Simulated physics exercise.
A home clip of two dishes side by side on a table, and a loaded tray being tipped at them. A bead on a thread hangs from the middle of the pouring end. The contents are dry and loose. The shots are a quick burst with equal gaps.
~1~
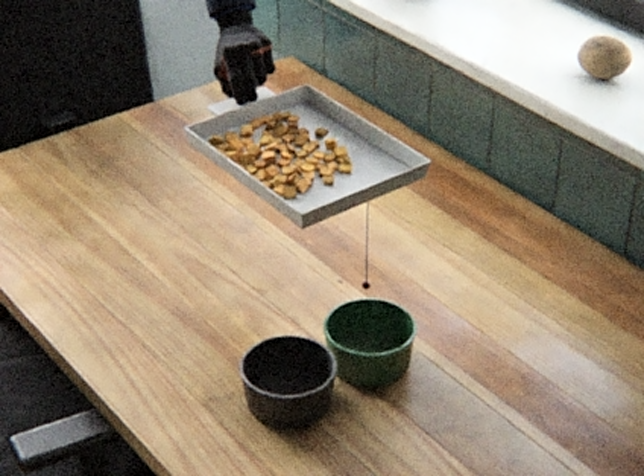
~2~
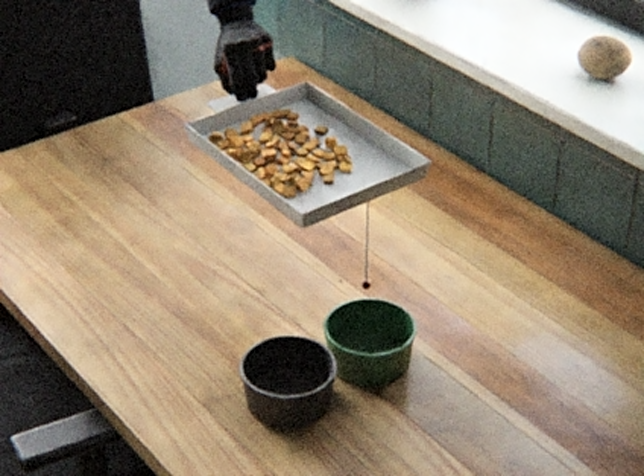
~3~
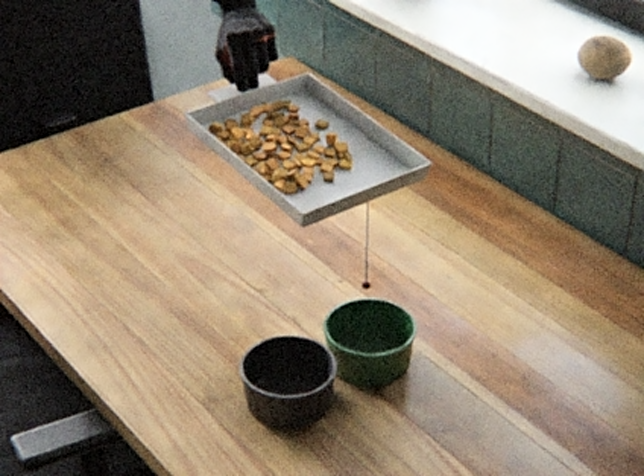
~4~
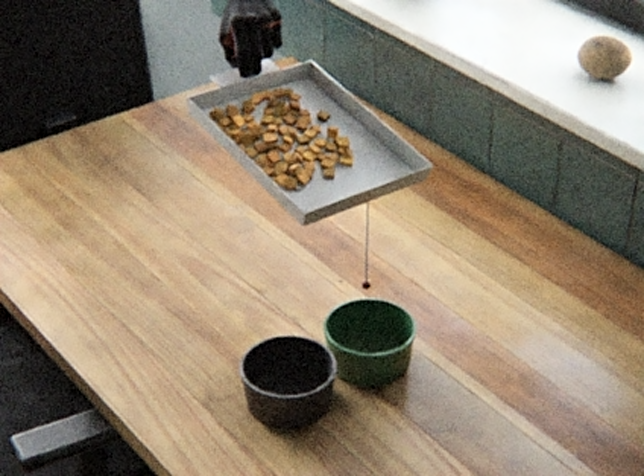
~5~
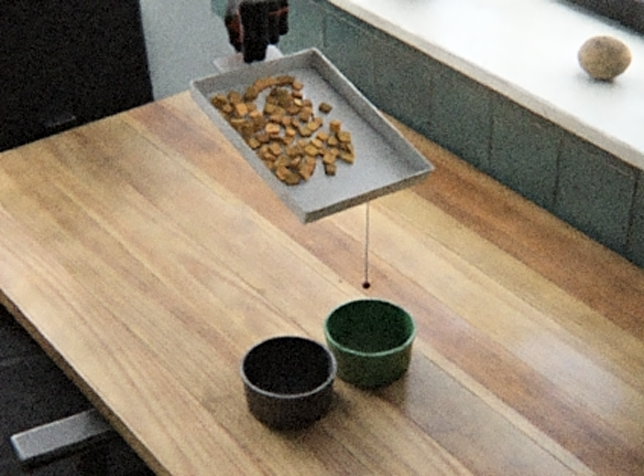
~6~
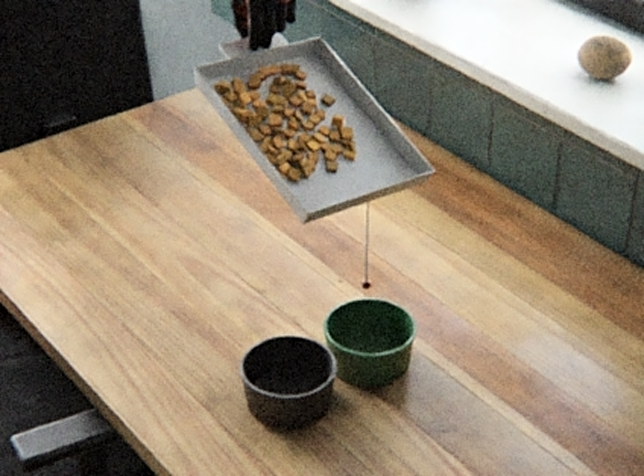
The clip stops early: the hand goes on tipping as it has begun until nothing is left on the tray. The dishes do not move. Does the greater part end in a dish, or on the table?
In the dishes lies only the smaller part of it.
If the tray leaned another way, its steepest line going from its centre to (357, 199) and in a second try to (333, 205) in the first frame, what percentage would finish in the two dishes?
Roughly 70 per cent, and 70 per cent.
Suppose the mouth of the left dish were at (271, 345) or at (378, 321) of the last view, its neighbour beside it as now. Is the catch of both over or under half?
At the first place below a half, at the second above a half.
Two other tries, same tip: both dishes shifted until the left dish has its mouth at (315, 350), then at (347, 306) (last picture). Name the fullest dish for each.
The first try: The right dish. The second: The dish on the right.
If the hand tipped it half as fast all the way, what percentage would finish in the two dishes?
It comes to 30 per cent or so.
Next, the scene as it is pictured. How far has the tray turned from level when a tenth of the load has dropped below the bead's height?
Near 80 degrees.
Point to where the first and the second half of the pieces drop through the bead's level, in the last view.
First near (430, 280), later near (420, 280).
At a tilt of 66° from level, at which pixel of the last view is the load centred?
At about (385, 182).
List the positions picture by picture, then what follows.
The first frame shows corners of the pouring end (303, 211) and (426, 160), level; middle of the load (270, 155), cereal squares; left dish (316, 404); right dish (398, 363); bead on its thread (366, 285).
The second frame shows corners of the pouring end (303, 211) and (426, 161), level; middle of the load (270, 153).
The third frame shows corners of the pouring end (304, 211) and (427, 162), tipped barely, lowest at the right corner; middle of the load (271, 147).
The fourth frame shows corners of the pouring end (306, 210) and (429, 164), tipped a little, lowest at the right corner; middle of the load (272, 137).
The fifth frame shows corners of the pouring end (307, 210) and (430, 167), tipped clearly, lowest at the right corner; middle of the load (274, 128).
The sixth frame shows corners of the pouring end (309, 210) and (431, 169), tipped clearly, lowest at the right corner; middle of the load (294, 122); left dish (316, 404); right dish (398, 363).
Just after the last frame, tray tipped steeply; almost all on the tray; about a tenth in the air.
A moment on, tray tipped past a quarter turn; roughly two thirds on the tray; about a tenth in the right dish; roughly a quarter outside both; about a tenth in the air.
Further on, tray tipped past a quarter turn; roughly a quarter in the right dish; the larger part outside both.
When it is over, tray tipped past a quarter turn; not one in the left dish; roughly a quarter in the right dish; the larger part outside both.
